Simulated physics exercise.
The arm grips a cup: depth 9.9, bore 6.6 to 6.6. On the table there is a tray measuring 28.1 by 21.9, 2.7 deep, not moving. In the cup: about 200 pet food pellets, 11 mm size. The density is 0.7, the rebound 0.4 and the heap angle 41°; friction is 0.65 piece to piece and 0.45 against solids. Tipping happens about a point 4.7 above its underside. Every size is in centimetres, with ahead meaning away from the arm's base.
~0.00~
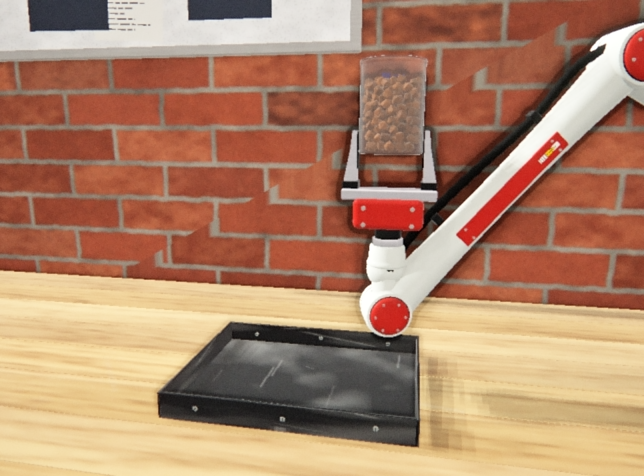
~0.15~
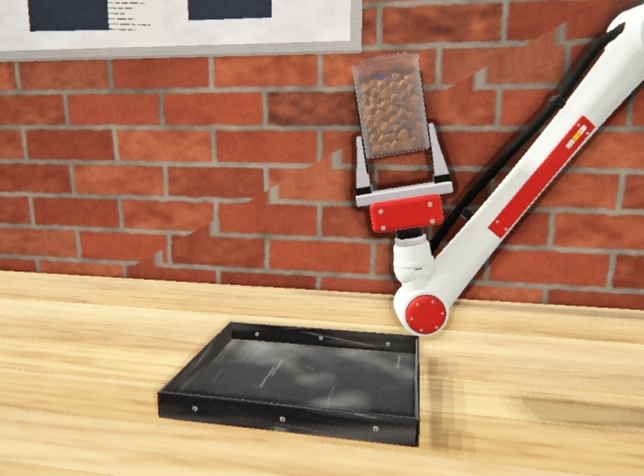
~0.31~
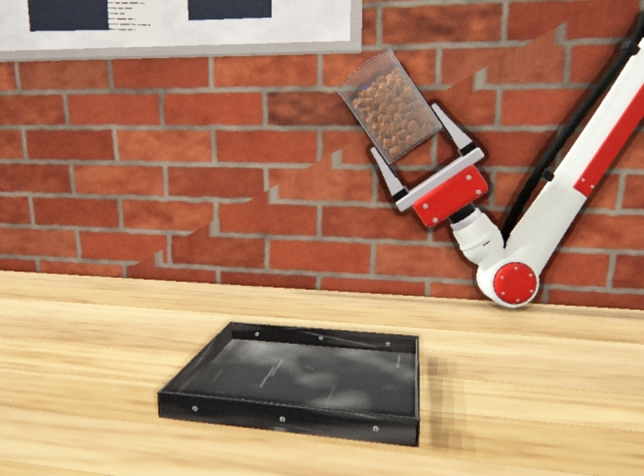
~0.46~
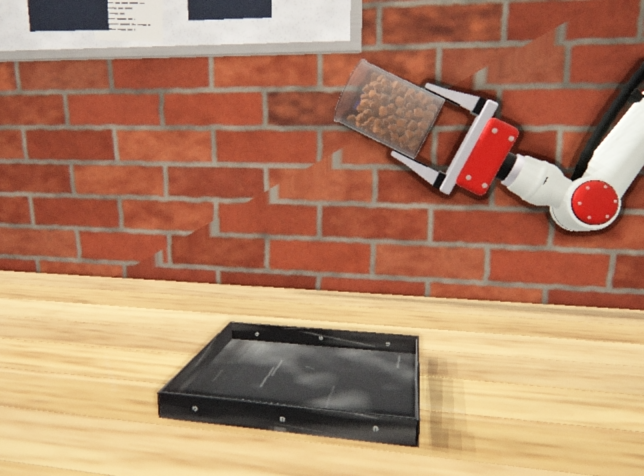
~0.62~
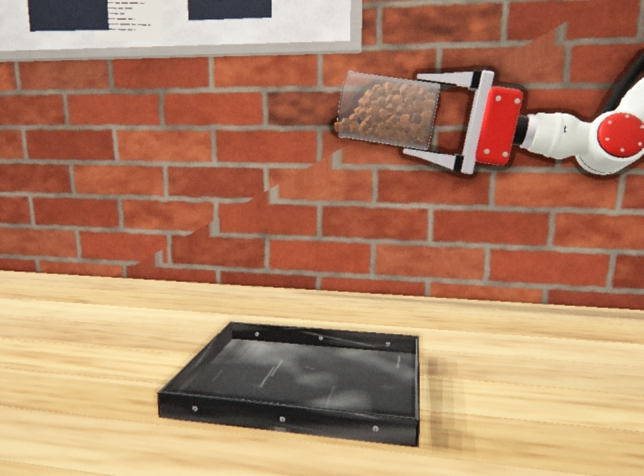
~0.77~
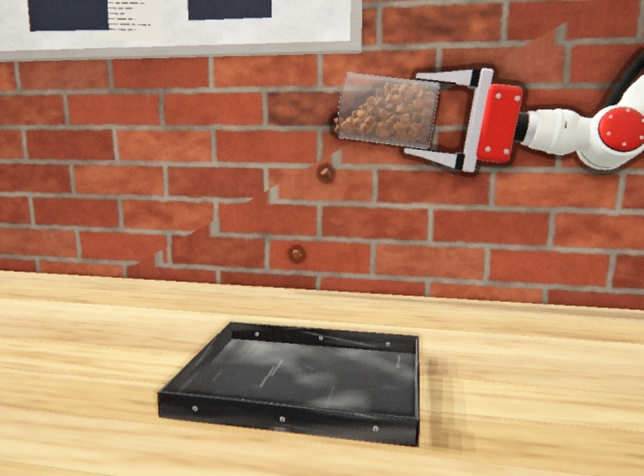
Robot arm tilting a clear cup of brown pellets leftward until nearly horizontal above a black tray, two pellets dropping out.
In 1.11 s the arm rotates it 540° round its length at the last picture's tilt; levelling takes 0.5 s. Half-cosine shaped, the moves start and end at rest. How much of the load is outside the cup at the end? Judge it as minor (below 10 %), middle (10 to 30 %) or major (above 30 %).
Middle.
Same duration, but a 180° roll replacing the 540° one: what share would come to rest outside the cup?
Then about 10 per cent.
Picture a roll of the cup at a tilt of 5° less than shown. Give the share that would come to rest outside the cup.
Roughly 10 per cent then.
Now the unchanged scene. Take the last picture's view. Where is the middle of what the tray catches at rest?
Near pixel (278, 377).
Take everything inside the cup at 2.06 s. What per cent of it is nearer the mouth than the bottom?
About 35 percent is in the half nearer the mouth.
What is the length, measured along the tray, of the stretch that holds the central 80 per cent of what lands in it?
14 cm or thereabouts.
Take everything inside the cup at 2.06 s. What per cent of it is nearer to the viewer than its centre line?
Around 60 %.
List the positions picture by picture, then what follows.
The first frame shows cup middle at (392, 109), upright; upper third of the load around (393, 94), from x 365 to 415, top at y 80; 195 in the cup.
The second frame shows cup middle at (391, 109), tipped 10°; upper third of the load around (393, 94), from x 365 to 420, top at y 80.
The third frame shows cup middle at (391, 110), tipped 36°; upper third of the load around (390, 97), from x 355 to 430, top at y 75.
The fourth frame shows cup middle at (390, 111), tipped 65°; upper third of the load around (390, 98), from x 350 to 430, top at y 80.
The fifth frame shows cup middle at (390, 111), tipped 82°; upper third of the load around (398, 99), from x 340 to 430, top at y 85.
The sixth frame shows cup middle at (390, 111), tipped 83°; upper third of the load around (402, 101), from x 295 to 430, top at y 85; 193 in the cup, 2 in flight or on a rim.
After 1.41 s, tipped 83°, highest piece 37 above the table; 179 in the cup, 7 in the tray, 9 in flight or on a rim.
After 2.06 s, tipped 60°, highest piece 37 above the table; 163 in the cup, 31 in the tray, 1 in flight or on a rim.
After 2.58 s, upright, highest piece 39 above the table; 163 in the cup, 32 in the tray.
After 3.28 s, upright, highest piece 37 above the table; 163 in the cup, 32 in the tray.
At rest, 163 in the cup, 32 in the tray. That is 16 % outside the cup.
